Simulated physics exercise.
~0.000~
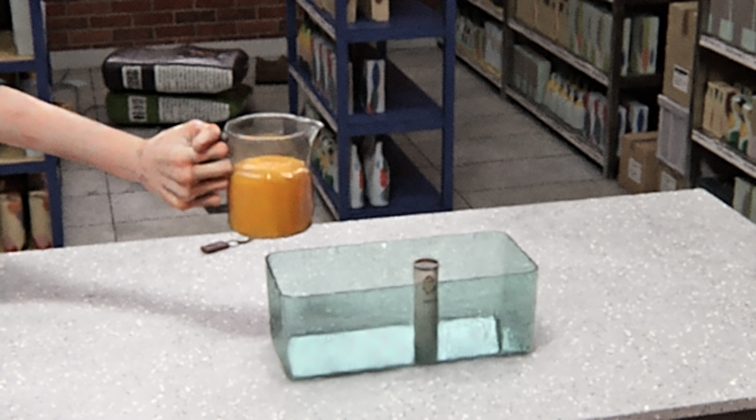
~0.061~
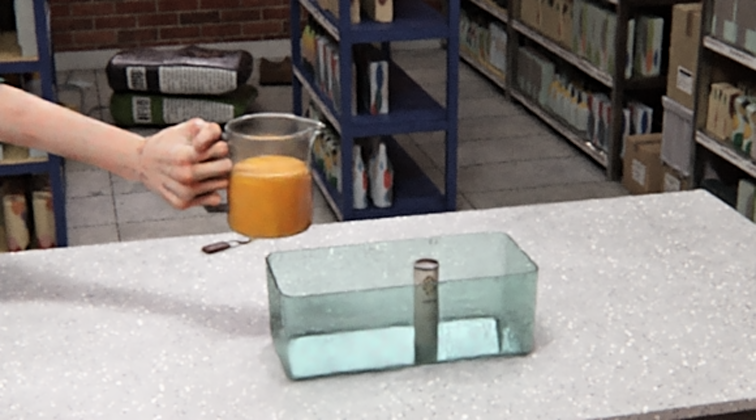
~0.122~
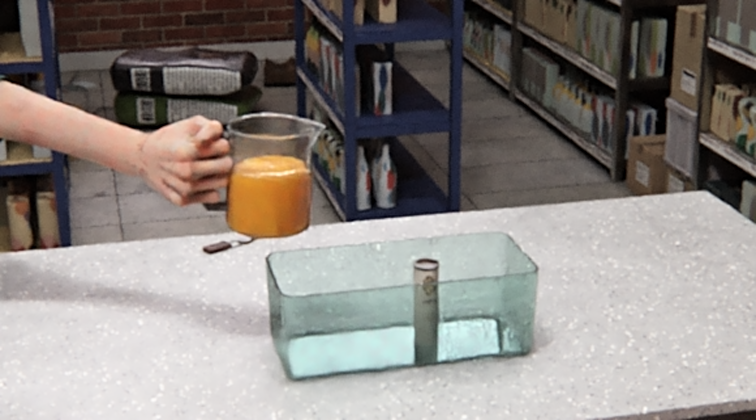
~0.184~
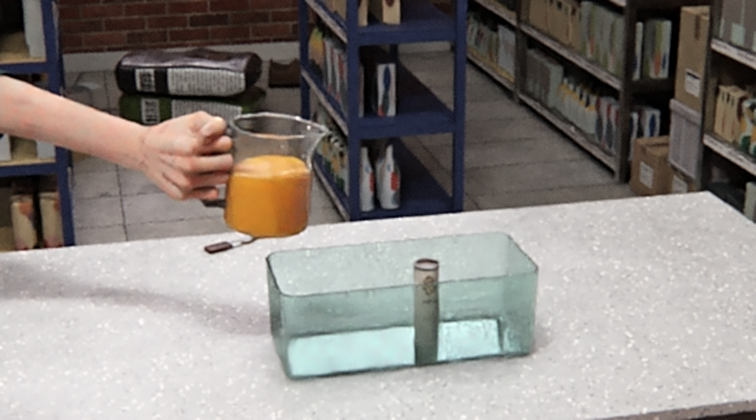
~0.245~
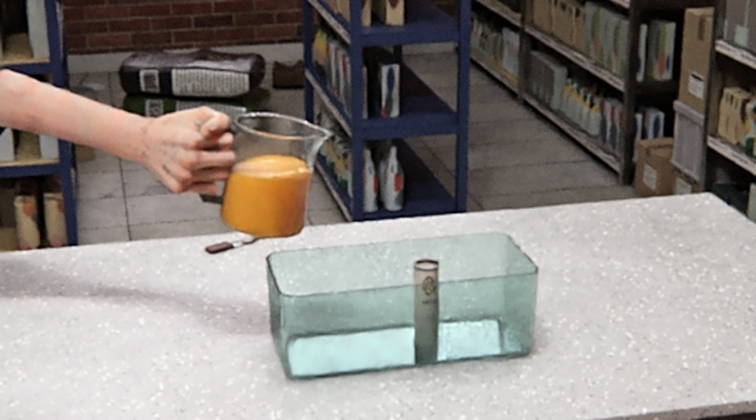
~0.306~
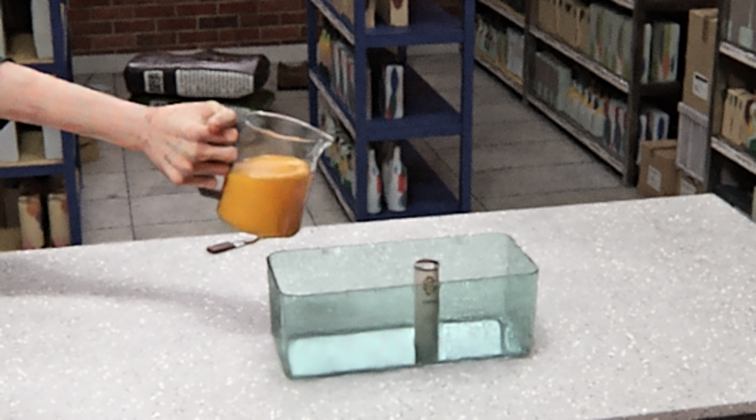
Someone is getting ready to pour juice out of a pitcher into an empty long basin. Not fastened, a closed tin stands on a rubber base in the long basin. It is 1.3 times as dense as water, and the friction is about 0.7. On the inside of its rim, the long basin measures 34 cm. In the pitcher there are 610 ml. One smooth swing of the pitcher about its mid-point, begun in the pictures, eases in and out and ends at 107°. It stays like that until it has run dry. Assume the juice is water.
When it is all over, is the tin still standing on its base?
Yes: Upright.
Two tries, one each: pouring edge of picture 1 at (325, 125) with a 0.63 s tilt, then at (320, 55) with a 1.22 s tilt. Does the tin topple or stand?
First it stays on its base; then it stays on its base.
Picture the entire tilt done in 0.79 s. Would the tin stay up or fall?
Outcome - the tin remains standing.
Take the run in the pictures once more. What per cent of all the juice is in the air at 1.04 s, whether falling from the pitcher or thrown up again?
Near 18 per cent, I'd say.
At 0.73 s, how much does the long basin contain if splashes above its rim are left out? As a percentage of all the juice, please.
About 0 per cent.
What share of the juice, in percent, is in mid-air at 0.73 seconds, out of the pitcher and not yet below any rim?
Near 6 per cent at that time.
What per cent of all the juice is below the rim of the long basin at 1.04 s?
Around 44 parts in a hundred.
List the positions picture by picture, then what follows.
It leans 0°; its right rim is at (323, 124); the juice meets the walls at (229, 171) and (308, 164); the long basin's rim runs from (273, 276) to (522, 251); the tin's top is at (426, 267), in the first picture.
It leans 1°; its right rim is at (323, 124); the juice meets the walls at (229, 170) and (308, 164), in the second picture.
It leans 3°; its right rim is at (325, 126); the juice meets the walls at (229, 170) and (308, 163), in the third picture.
It leans 6°; its right rim is at (328, 129); the juice meets the walls at (229, 170) and (309, 164), in the fourth picture.
It leans 10°; its right rim is at (331, 133); the juice meets the walls at (229, 170) and (309, 164), in the fifth picture.
It leans 16°; its right rim is at (335, 139); the juice meets the walls at (227, 171) and (311, 164), in the sixth picture.
Then, 0.73 s in, the tilt is 70° and 94 per cent is still to pour; the tin stands where it began.
Then, 1.04 s in, the tilt is 101° and 37 per cent is still to pour; the tin stands where it began.
Then, 1.37 s in, the tilt is 107° and 4 per cent is still to pour; the tin stands where it began.
Then, 1.72 s in, the tilt is 107° and 0 per cent is still to pour; the tin stands where it began.
Finally, the tin stands where it began.
